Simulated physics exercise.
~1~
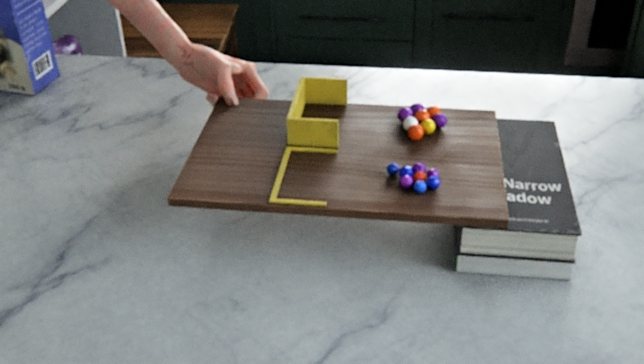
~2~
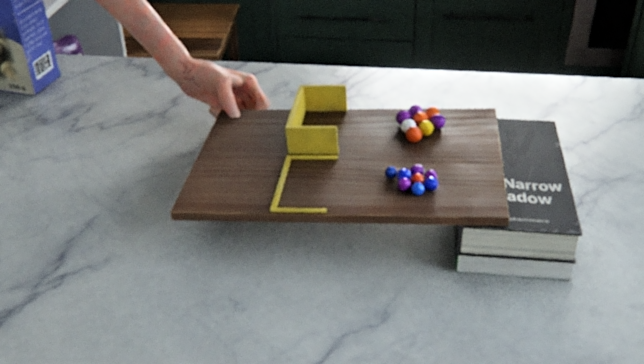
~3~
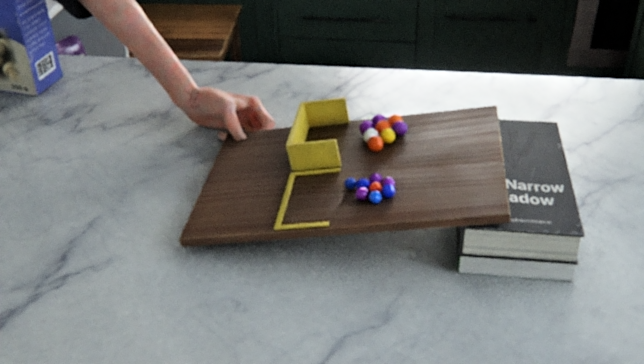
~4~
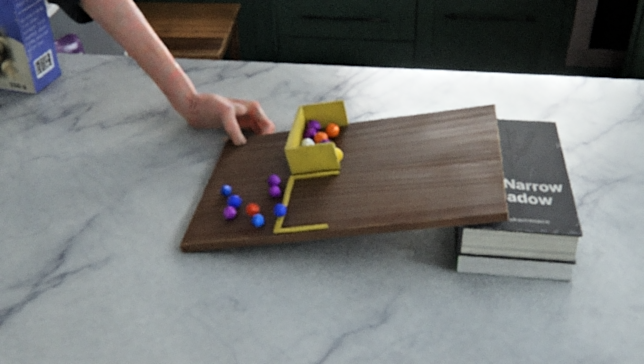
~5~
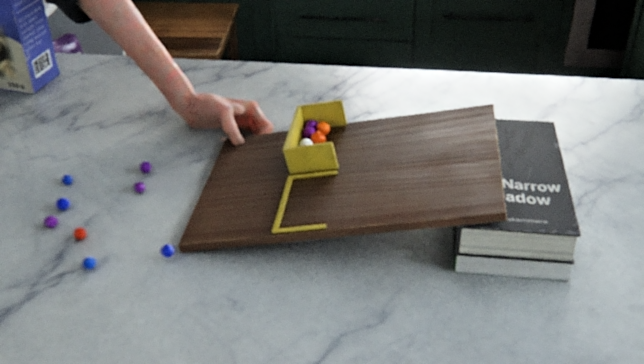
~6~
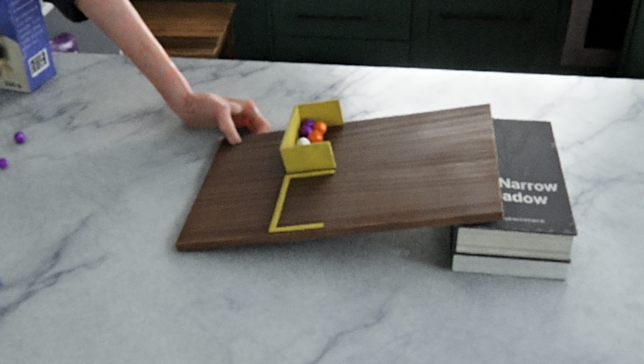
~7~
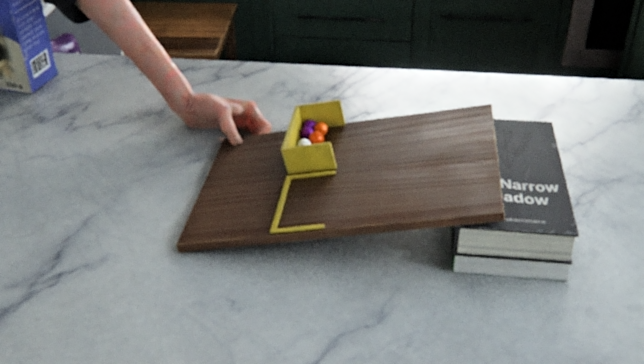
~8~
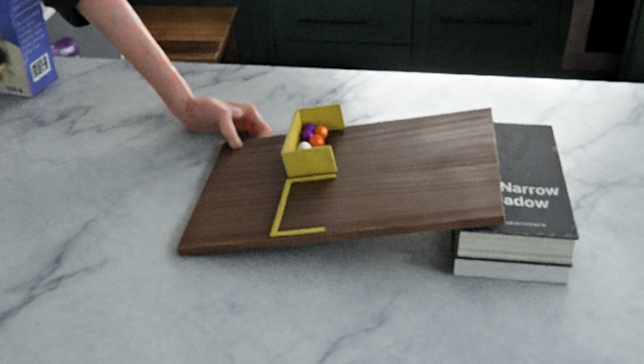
A hand reaches in from the upper left and holds the left end of a dark wooden board above a grey-veined marble counter, while the right end rests on stacked books, seen from slightly above. A low yellow angled strip and a taller yellow open-sided enclosure stand on the board, with two clusters of small colourful balls to their right. The hand lowers the left end, and both clusters move left down the slope. The nearer balls pass over the low strip, spill onto the counter and roll out of view at left. The farther balls stay gathered inside the taller enclosure as the board rests tilted.
